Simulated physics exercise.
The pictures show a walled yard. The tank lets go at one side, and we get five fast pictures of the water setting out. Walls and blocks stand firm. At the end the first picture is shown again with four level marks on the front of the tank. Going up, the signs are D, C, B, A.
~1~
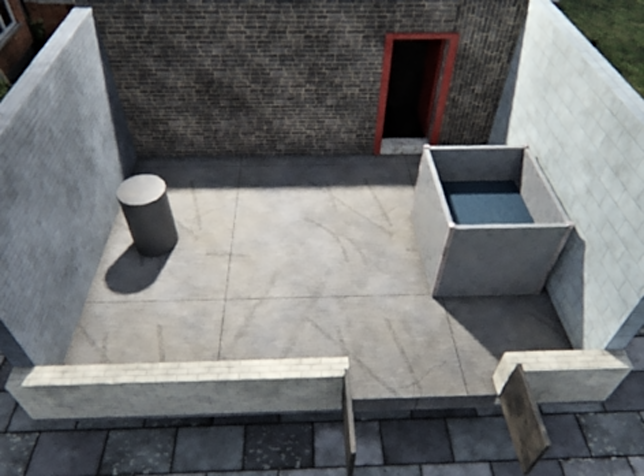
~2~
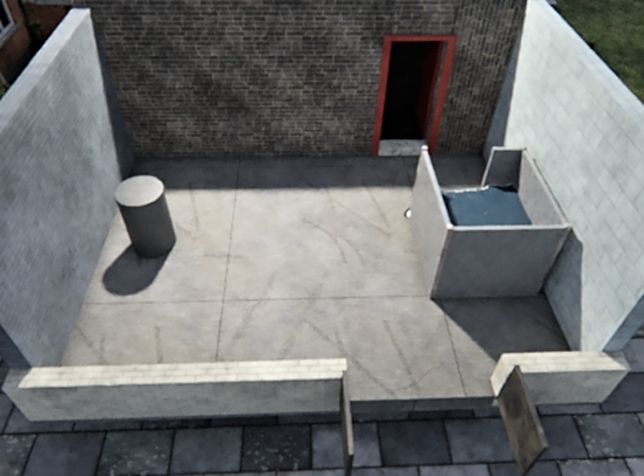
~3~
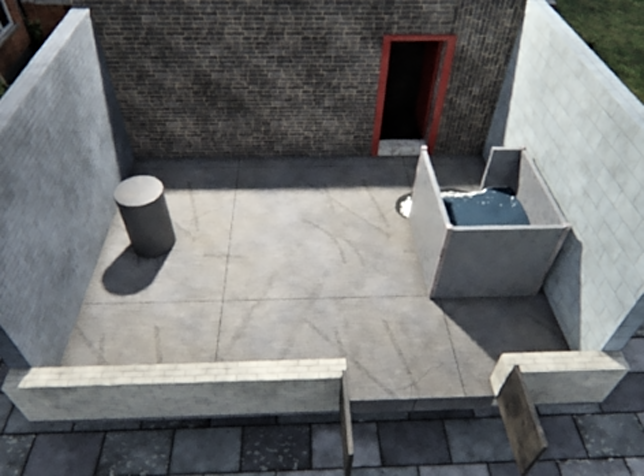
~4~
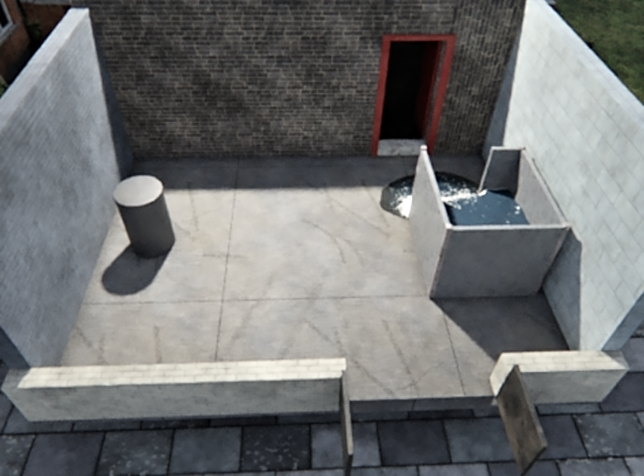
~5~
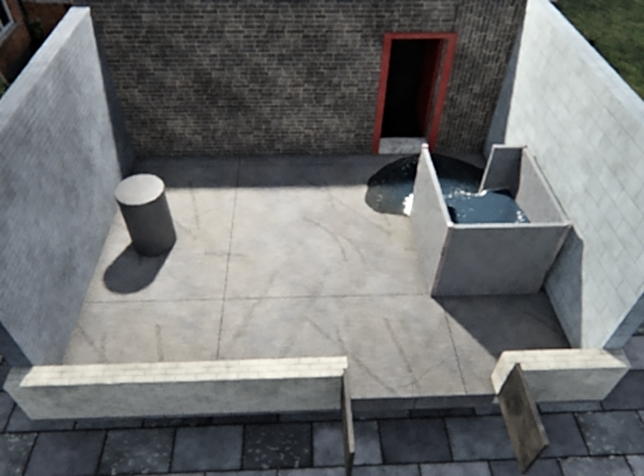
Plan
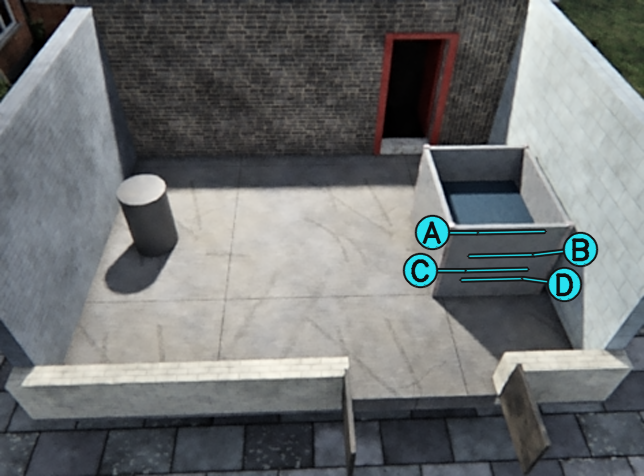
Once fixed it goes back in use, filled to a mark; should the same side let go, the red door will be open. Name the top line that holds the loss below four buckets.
The answer is level D.
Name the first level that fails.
C it is.
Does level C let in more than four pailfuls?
Yes, that goes wrong.
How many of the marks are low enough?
One.
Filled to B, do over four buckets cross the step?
Yes, it does.
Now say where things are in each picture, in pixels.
Water in the tank at rest, its middle at (482, 215); foot of the red doorway at (404, 154); open gate at (428, 352).
Water covers 1 % of the ground, its front hidden from here.
Water covers 3 % of the ground and shows as far out as (409, 205).
Water covers 6 % of the ground and shows as far out as (396, 186).
Water covers 11 % of the ground and shows as far out as (388, 173).
On the marked copy, A at (510, 232); B at (501, 255); C at (496, 270); D at (492, 279); from the bottom up D, C, B, A.
For level A, dozens of bucketfuls pour in.
For level B, dozens of bucketfuls pour in.
For level C, about 7 bucketfuls get in.
For level D, a splash gets over, under a bucket.
